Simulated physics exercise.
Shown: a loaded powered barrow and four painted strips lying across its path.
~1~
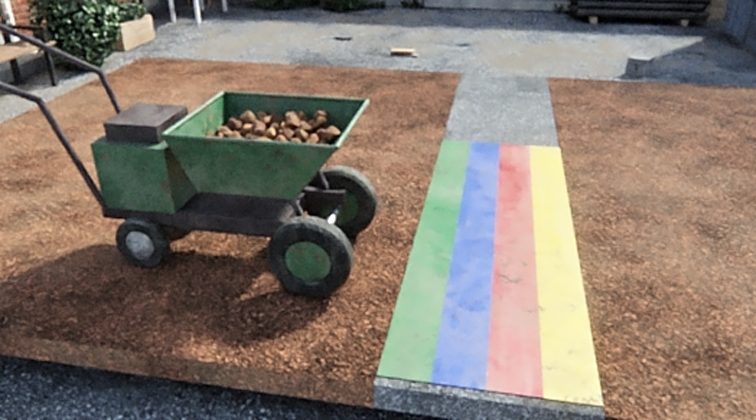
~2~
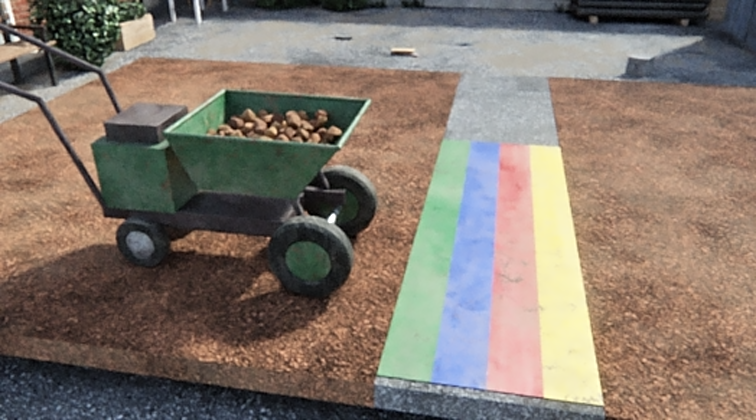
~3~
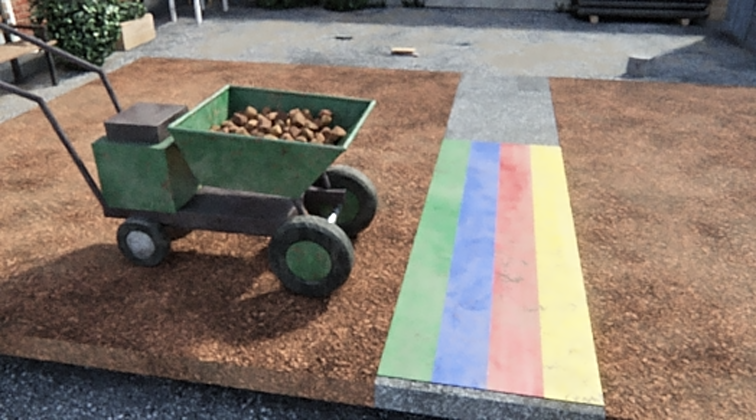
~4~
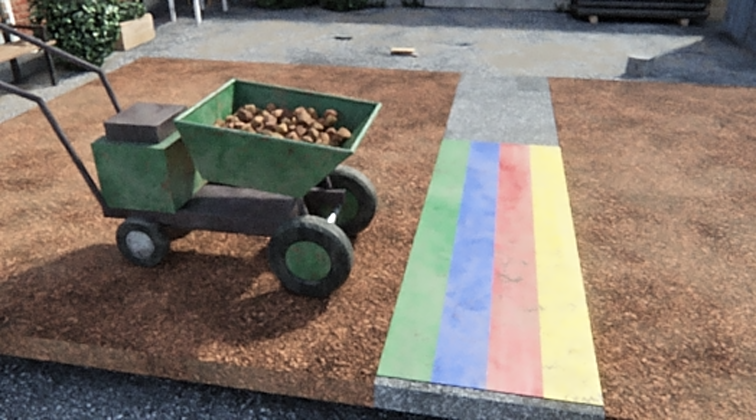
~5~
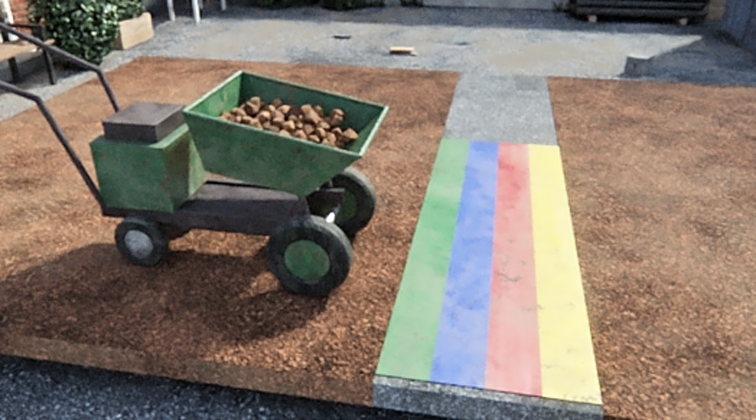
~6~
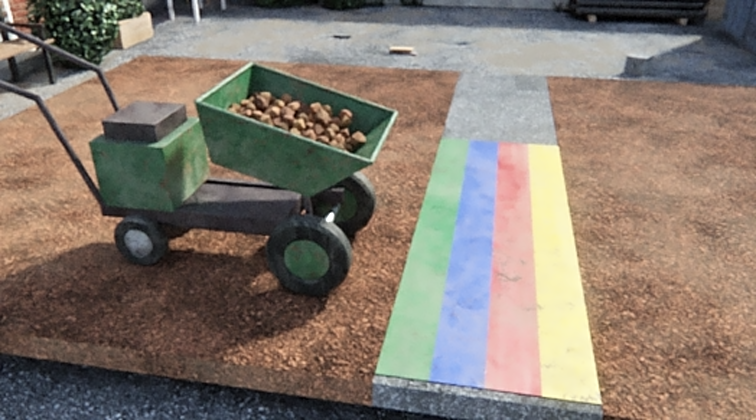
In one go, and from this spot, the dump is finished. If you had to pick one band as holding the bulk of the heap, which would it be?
I would pick blue.
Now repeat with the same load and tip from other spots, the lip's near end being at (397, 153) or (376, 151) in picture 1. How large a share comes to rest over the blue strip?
First spot: Roughly 10 percent; second spot: Roughly 20 percent.
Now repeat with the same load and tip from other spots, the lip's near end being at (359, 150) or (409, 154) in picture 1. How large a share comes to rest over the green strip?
That would be roughly 0 in a hundred and then roughly 0 in a hundred.
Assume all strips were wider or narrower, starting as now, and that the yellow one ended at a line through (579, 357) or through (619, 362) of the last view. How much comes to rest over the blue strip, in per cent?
In order, 40 % and 40 %.
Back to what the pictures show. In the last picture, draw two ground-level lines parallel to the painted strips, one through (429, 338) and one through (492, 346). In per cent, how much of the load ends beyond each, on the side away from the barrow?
Roughly 90 per cent, then roughly 50 per cent.
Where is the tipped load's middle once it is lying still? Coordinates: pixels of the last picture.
Once nothing moves, the middle sits near (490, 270).
Soon after the last picture, skip tipped steeply; all in the skip.
A little later, skip tipped right over; most in the skip; a stray few over the green strip; a small part over the blue strip; a stray few falling.
Later still, skip tipped right over; about a quarter in the skip; a small part over the green strip; about a third over the blue strip; about a quarter over the red strip; a small part over the yellow strip; a stray few off the paint.
By the end, skip tipped right over; a small part over the green strip; about a third over the blue strip; about a quarter over the red strip; about a quarter over the yellow strip; a small part off the paint.
